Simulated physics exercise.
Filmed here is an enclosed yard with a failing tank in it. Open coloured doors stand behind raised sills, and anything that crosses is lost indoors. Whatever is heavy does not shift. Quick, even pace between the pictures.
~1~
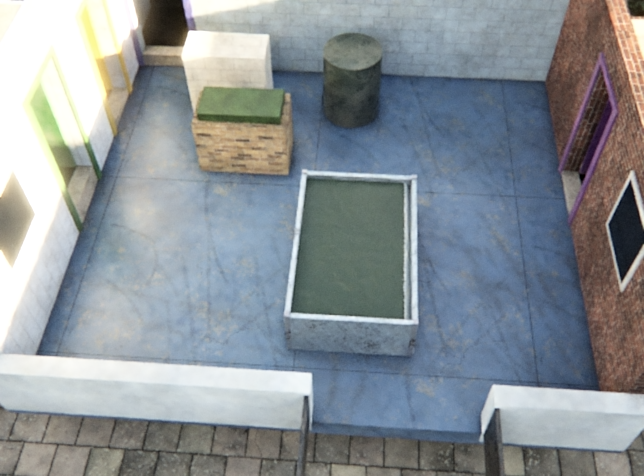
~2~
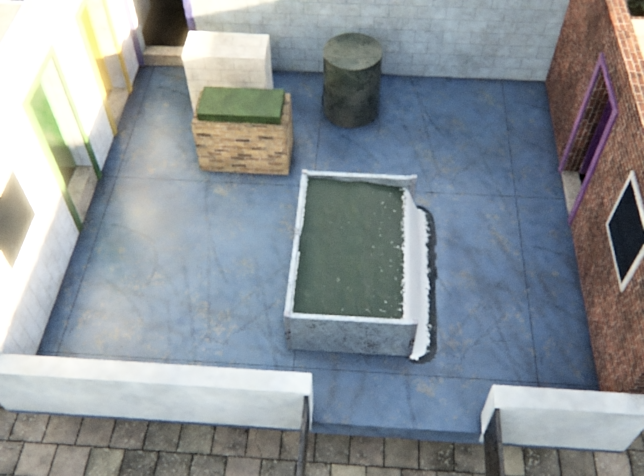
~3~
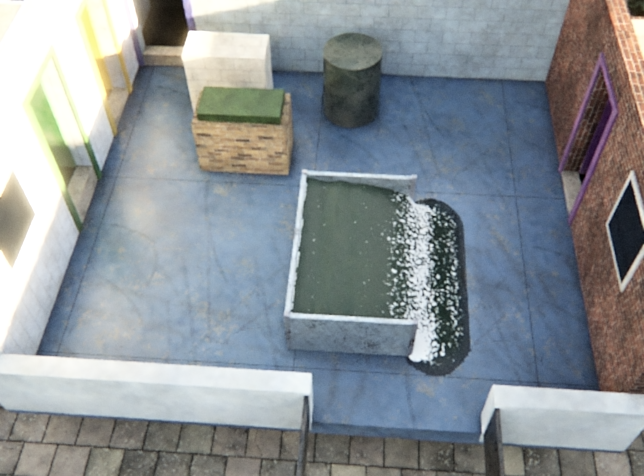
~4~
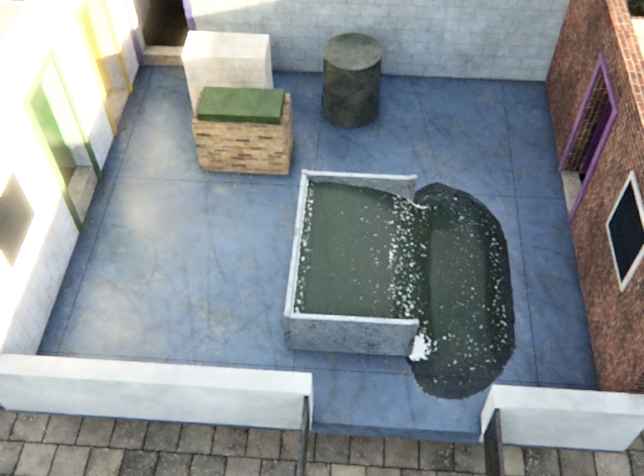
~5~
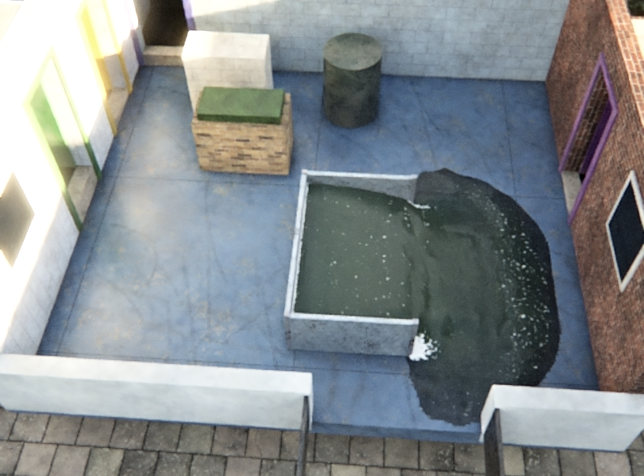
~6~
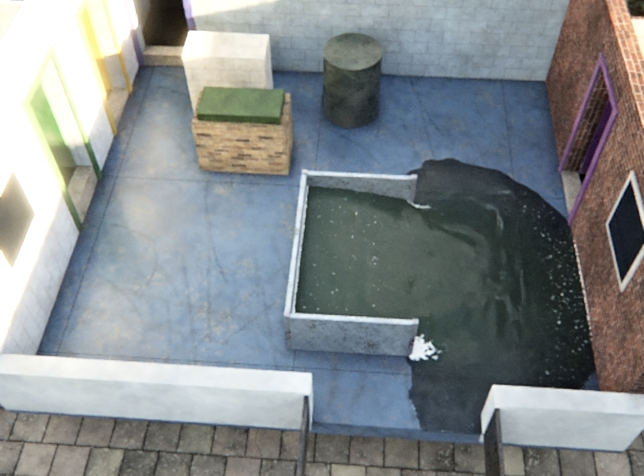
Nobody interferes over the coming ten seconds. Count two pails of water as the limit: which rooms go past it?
As I see it, the purple door gets more than two buckets inside; the green door gets two buckets or less inside; the yellow door gets two buckets or less inside; the blue door gets two buckets or less inside.
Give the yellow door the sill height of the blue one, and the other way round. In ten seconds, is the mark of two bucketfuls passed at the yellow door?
My answer is that the yellow door doesn't reach it.
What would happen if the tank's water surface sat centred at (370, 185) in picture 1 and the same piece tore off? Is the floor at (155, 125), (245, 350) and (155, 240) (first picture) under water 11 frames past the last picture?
Log: No flood; no flood; no flood.
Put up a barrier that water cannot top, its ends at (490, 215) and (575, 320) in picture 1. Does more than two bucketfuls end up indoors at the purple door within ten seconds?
Short version: The purple door does not reach it.
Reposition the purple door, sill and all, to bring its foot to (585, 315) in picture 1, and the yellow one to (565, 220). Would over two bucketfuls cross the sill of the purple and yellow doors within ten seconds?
As it turns out, the purple door runs past it while the yellow door runs past it.
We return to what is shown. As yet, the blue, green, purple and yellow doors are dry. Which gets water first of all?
The one in purple.
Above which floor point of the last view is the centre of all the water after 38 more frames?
The spot I would choose is (406, 216).
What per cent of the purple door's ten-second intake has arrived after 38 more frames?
Around 100 percent.
A moment on, water covers 25 % of the floor; the purple door over two buckets in, the green door not reached, the yellow door not reached, the blue door not reached.
Next, water covers 25 % of the floor; the purple door over two buckets in, the green door not reached, the yellow door not reached, the blue door not reached.
Then, water covers 40 % of the floor; the purple door far over two buckets in, the green door not reached, the yellow door not reached, the blue door not reached.
Later, water covers 65 % of the floor; the purple door far over two buckets in, the green door not reached, the yellow door not reached, the blue door wet at the sill, nothing in.
In the end, water covers 90 % of the floor; the purple door far over two buckets in, the green door wet at the sill, nothing in, the yellow door wet at the sill, nothing in, the blue door wet at the sill, nothing in.
